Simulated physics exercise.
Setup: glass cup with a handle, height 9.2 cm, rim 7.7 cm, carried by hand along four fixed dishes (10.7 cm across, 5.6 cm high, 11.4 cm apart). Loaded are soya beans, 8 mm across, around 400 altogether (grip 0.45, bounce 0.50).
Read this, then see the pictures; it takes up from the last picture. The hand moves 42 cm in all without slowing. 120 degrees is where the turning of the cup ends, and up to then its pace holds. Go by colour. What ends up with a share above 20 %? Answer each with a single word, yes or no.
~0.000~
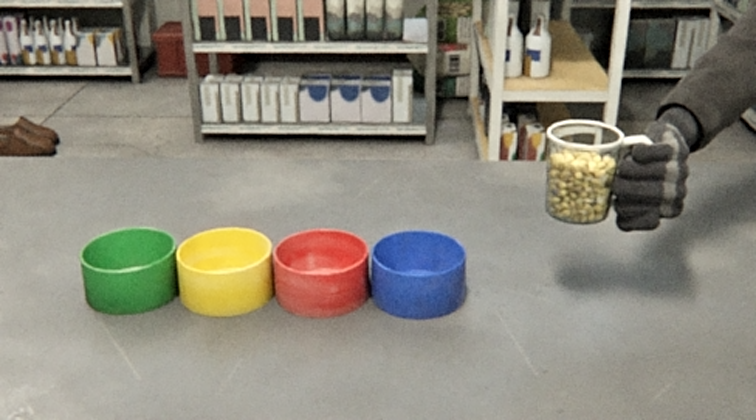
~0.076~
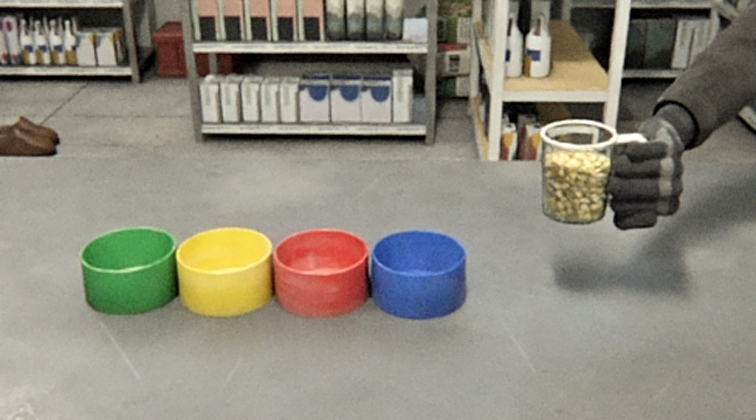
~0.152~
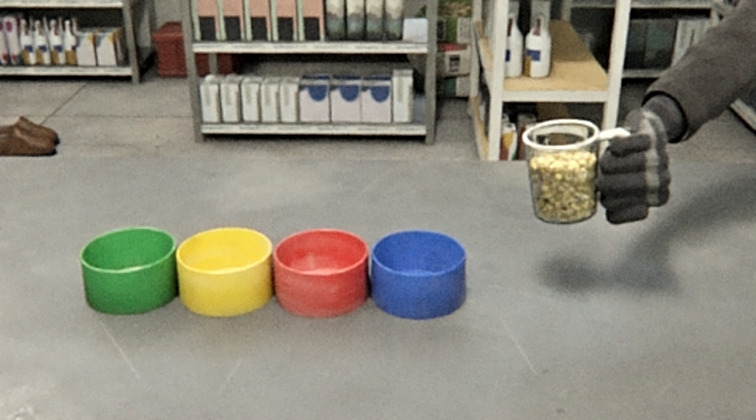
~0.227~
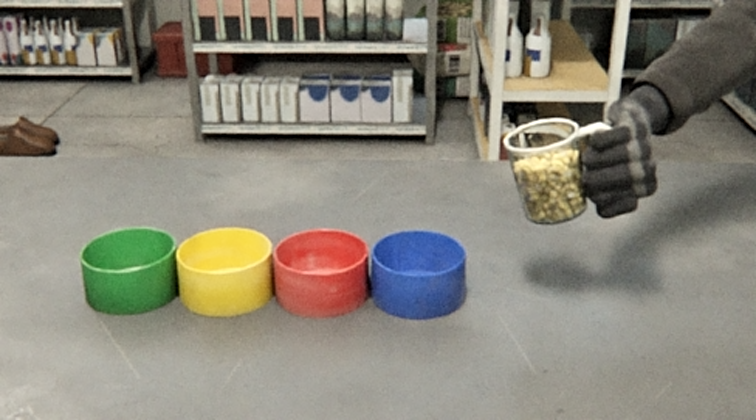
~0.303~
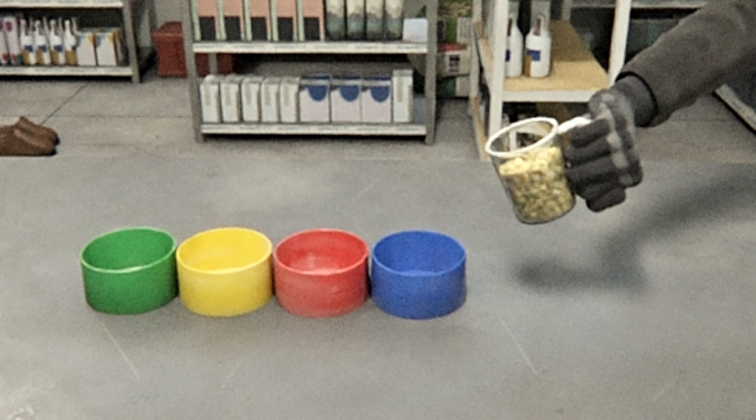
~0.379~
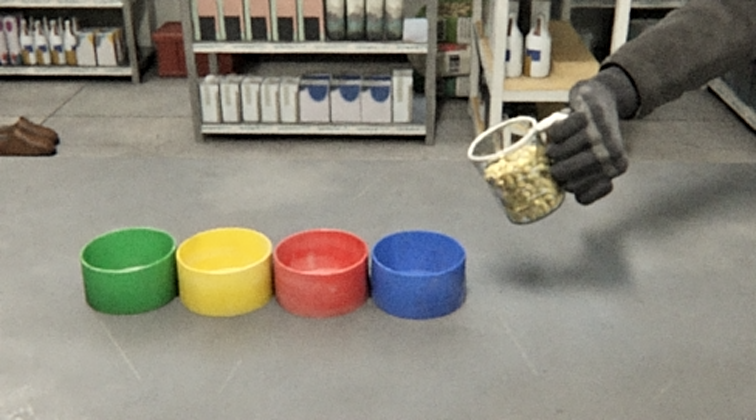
Red dish yes, blue dish no, green dish no, yellow dish yes, counter no.
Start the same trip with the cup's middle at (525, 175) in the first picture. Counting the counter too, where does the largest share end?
Biggest portion: Yellow.
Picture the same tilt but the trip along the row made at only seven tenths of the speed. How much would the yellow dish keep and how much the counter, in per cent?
Then the yellow dish gets 0 and the counter 0.
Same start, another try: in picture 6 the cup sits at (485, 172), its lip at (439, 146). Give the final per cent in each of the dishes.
Per cent kept: Red 0, blue 0, green 100, yellow 0.
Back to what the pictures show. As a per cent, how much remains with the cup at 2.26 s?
About 0 percent of the load.
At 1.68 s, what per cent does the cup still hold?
Close to 0 % of the load.
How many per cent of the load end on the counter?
The figure is about 10 percent.
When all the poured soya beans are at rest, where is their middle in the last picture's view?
Estimated resting centre: Around (234, 282).
Then, at 1.16 s, tilt 99 degrees; cup holds 95 %, red 5 %.
After 1.68 s, tilt 120 degrees; cup holds 0 %, red 30 %, yellow 60 %.
Then, at 2.26 s, tilt 120 degrees; cup holds 0 %, red 30 %, yellow 60 %.
In the end, at 2.6 s, red 30 %, blue 0 %, green 0 %, yellow 60 %, counter 10 %.
